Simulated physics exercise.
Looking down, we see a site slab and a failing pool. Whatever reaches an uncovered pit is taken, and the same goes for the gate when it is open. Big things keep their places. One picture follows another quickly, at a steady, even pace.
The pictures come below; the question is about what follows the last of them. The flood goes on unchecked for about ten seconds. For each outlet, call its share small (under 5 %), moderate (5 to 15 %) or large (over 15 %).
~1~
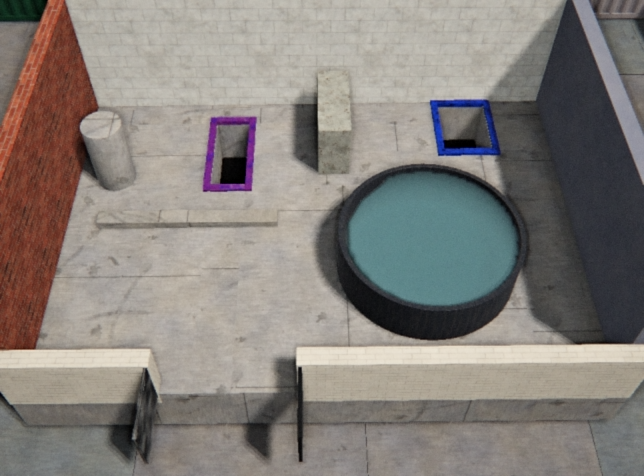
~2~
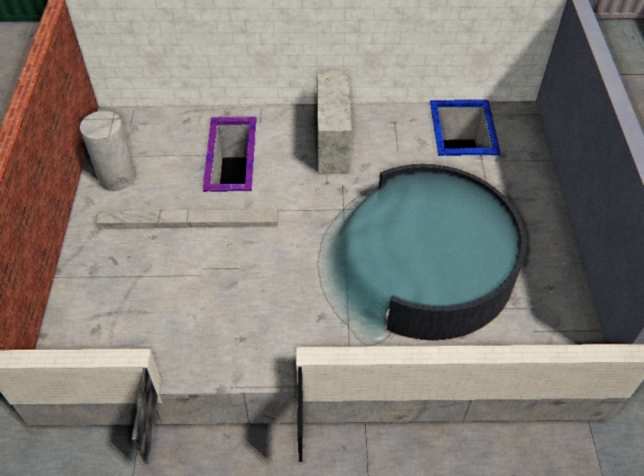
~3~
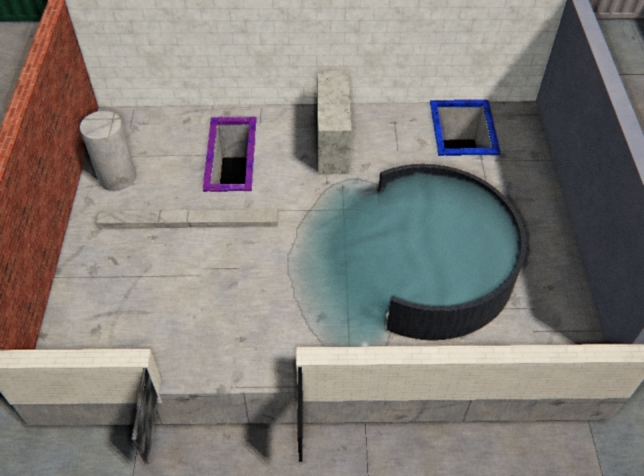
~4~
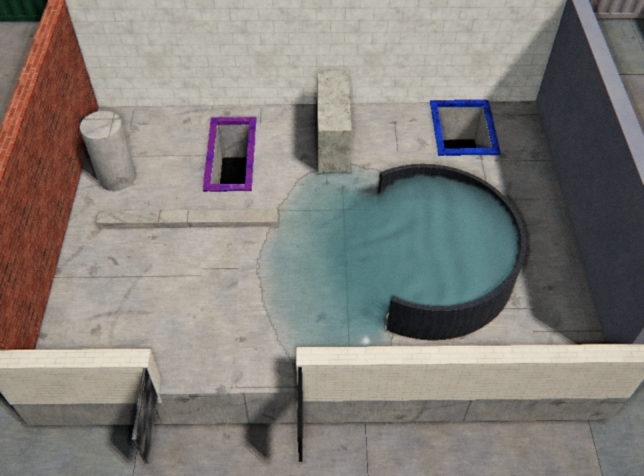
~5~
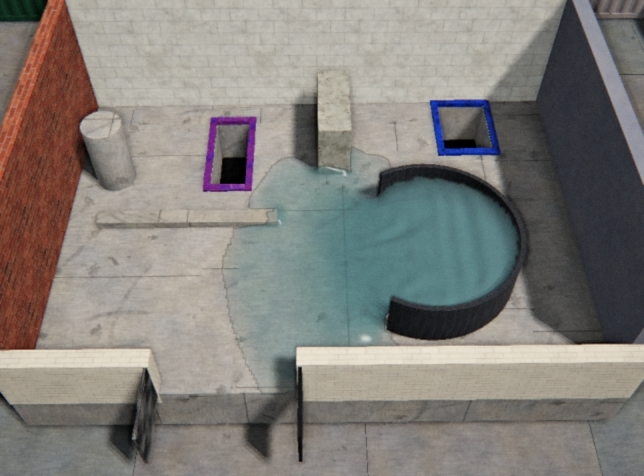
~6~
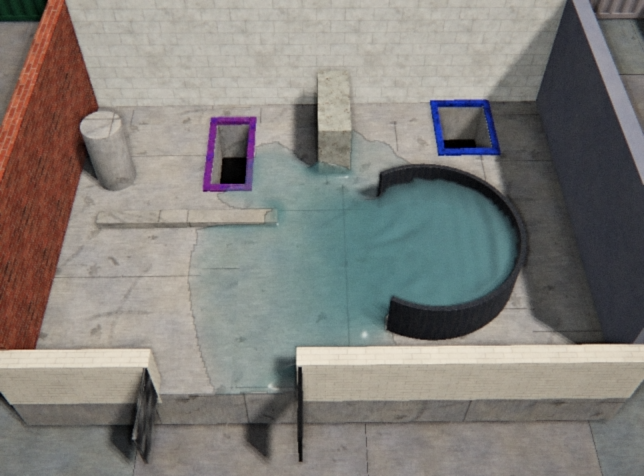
The gate - large, the blue pit - small, the purple pit - large.
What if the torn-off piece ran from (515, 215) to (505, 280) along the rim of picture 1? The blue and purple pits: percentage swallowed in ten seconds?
In percent: Blue 25, purple 0.
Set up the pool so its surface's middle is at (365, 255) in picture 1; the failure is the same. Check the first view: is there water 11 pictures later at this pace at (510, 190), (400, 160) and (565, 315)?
So, first one stays dry, second one stays dry, third one stays dry.
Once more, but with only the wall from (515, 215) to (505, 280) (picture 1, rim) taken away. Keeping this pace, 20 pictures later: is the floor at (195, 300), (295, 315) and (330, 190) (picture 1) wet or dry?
Spot by spot: Soaked through, then soaked through, then unaffected.
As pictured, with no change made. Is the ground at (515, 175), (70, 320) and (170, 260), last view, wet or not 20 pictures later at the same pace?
Taking them as listed, I'd call them high and dry, soaked through and soaked through.
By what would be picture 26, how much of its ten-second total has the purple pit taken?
It would be roughly 65 percent of the ten-second total.
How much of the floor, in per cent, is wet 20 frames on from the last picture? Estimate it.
65 %, roughly.
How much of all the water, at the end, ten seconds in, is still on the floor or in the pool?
Some 56 parts in a hundred have not run off.
A moment on, water covers 50 % of the floor; the gate 2 %, the blue pit 0 %, the purple pit 4 %.
Next, water covers 55 % of the floor; the gate 6 %, the blue pit 0 %, the purple pit 8 %.
Then, water covers 65 % of the floor; the gate 9 %, the blue pit 0 %, the purple pit 11 %.
Later, water covers 70 % of the floor; the gate 17 %, the blue pit 0 %, the purple pit 15 %.
In the end, water covers 85 % of the floor; the gate 26 %, the blue pit 0 %, the purple pit 18 %.
